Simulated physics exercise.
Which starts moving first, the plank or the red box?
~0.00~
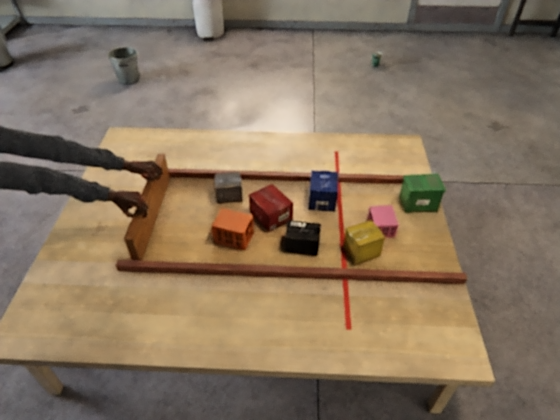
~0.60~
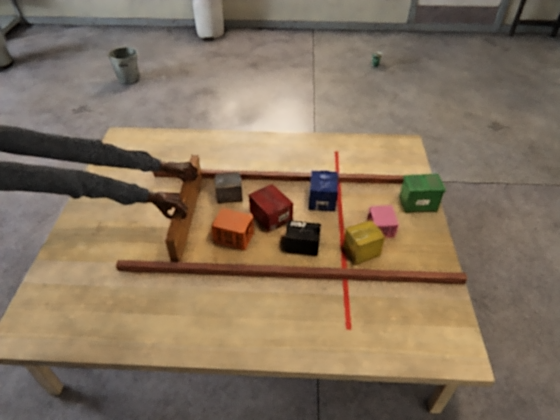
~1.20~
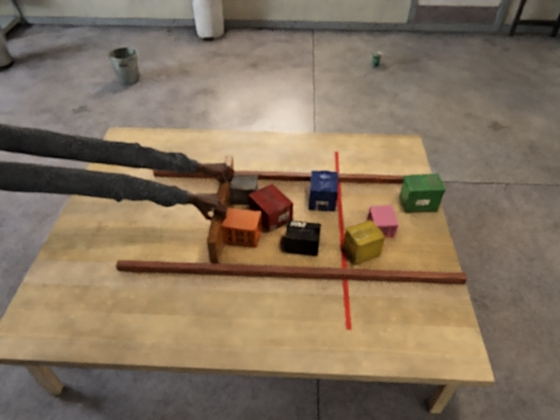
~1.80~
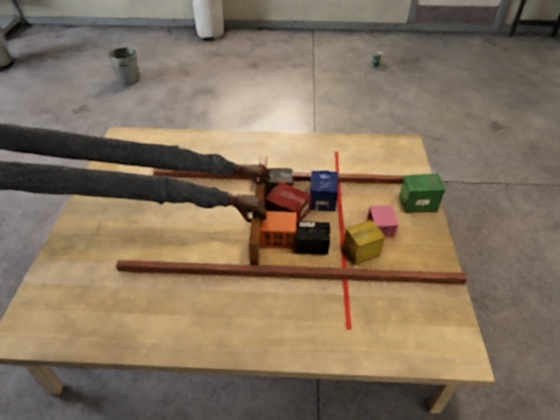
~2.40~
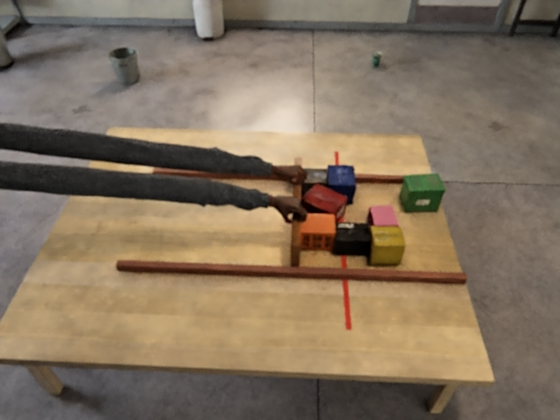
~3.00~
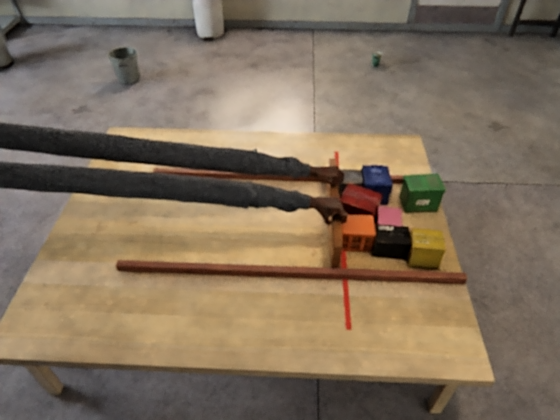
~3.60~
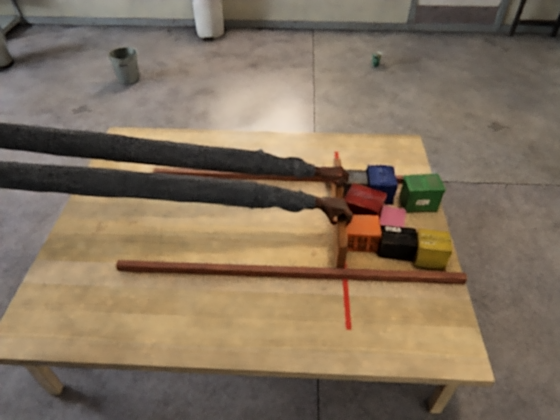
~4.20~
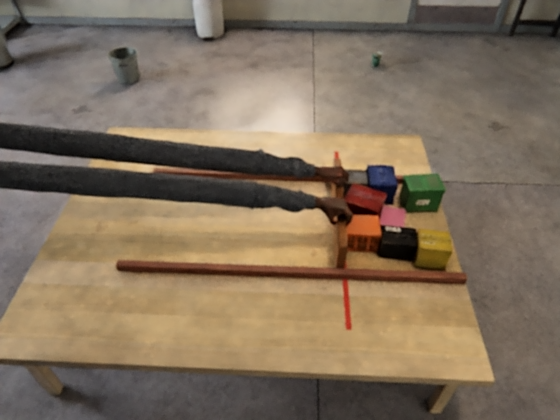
The plank starts moving first, and the red box only begins to shift later, once the plank has moved further to the right.
In this clip, two arms push a wooden plank rightward along a table between two rails, gathering scattered colored boxes and sliding them past a red tape line, until the plank stops near the tape with the boxes bunched together, all still on the table.
